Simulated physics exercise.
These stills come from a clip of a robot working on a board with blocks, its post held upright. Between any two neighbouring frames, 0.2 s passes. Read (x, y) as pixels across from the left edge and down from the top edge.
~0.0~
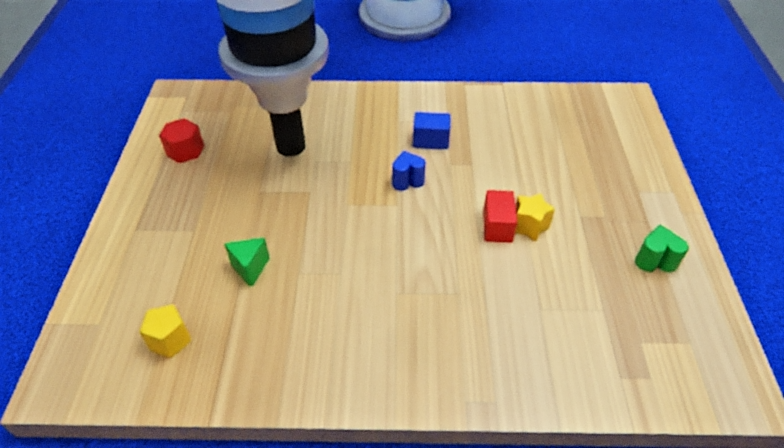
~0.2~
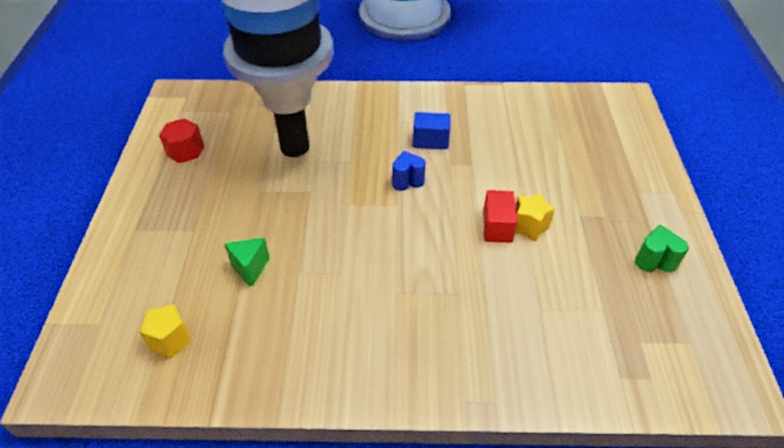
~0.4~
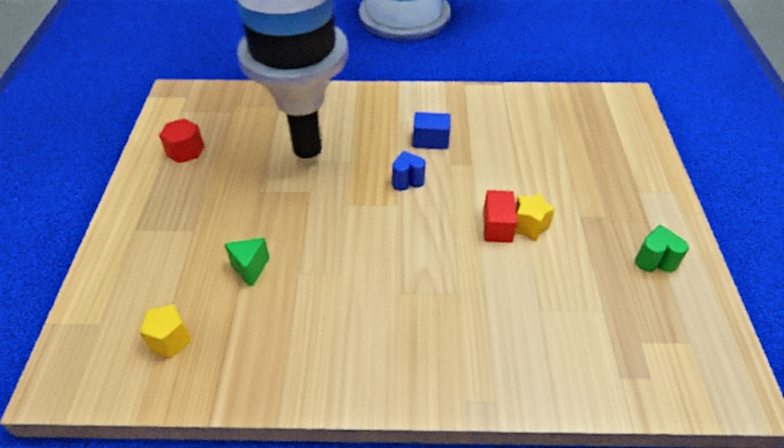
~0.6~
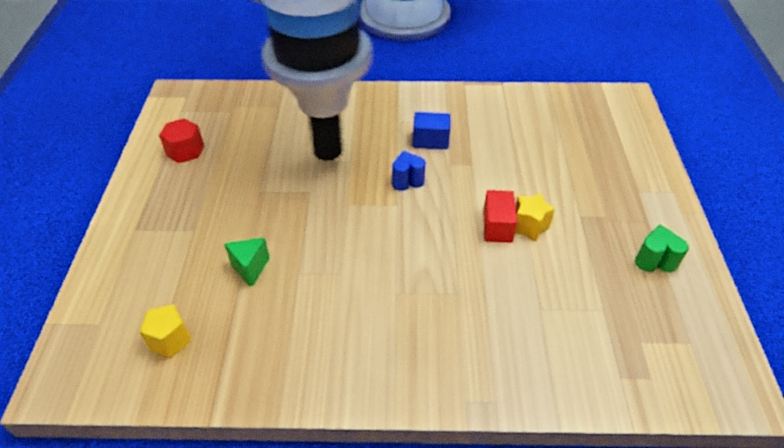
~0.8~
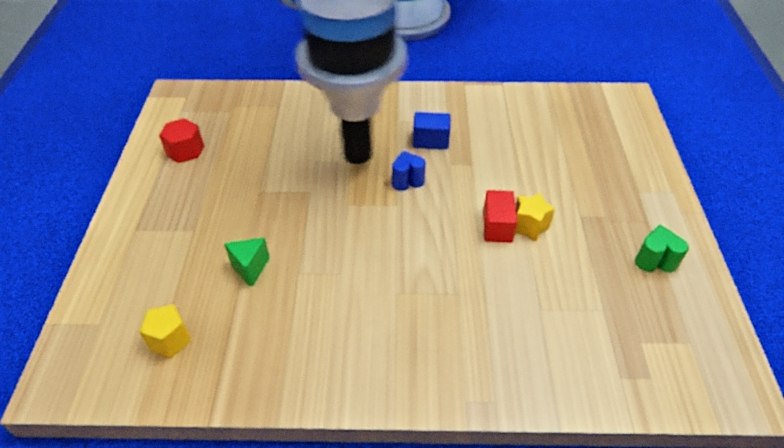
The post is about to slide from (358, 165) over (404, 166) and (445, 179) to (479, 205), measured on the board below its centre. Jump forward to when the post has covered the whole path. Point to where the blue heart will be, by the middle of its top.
About (431, 176).
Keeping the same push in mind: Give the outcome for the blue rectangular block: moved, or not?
By the end it is where it was.
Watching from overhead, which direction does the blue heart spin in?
Viewed from the top, it goes clockwise.
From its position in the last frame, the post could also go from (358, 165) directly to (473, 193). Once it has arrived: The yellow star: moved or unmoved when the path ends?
That one moves away.
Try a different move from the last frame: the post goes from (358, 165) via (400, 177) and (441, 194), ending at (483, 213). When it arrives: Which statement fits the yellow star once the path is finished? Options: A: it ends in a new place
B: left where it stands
The answer is A.
What follows on the original path. One third of the way, post at (404, 155); blue heart at (415, 163), turned 30° clockwise.
Two thirds of the way, post at (447, 169); blue heart at (430, 175), turned 90° clockwise.
At the end, post at (480, 194); blue heart at (431, 176), turned 100° clockwise; blue rectangular block unmoved; red rectangular block at (506, 211); yellow star at (538, 207).
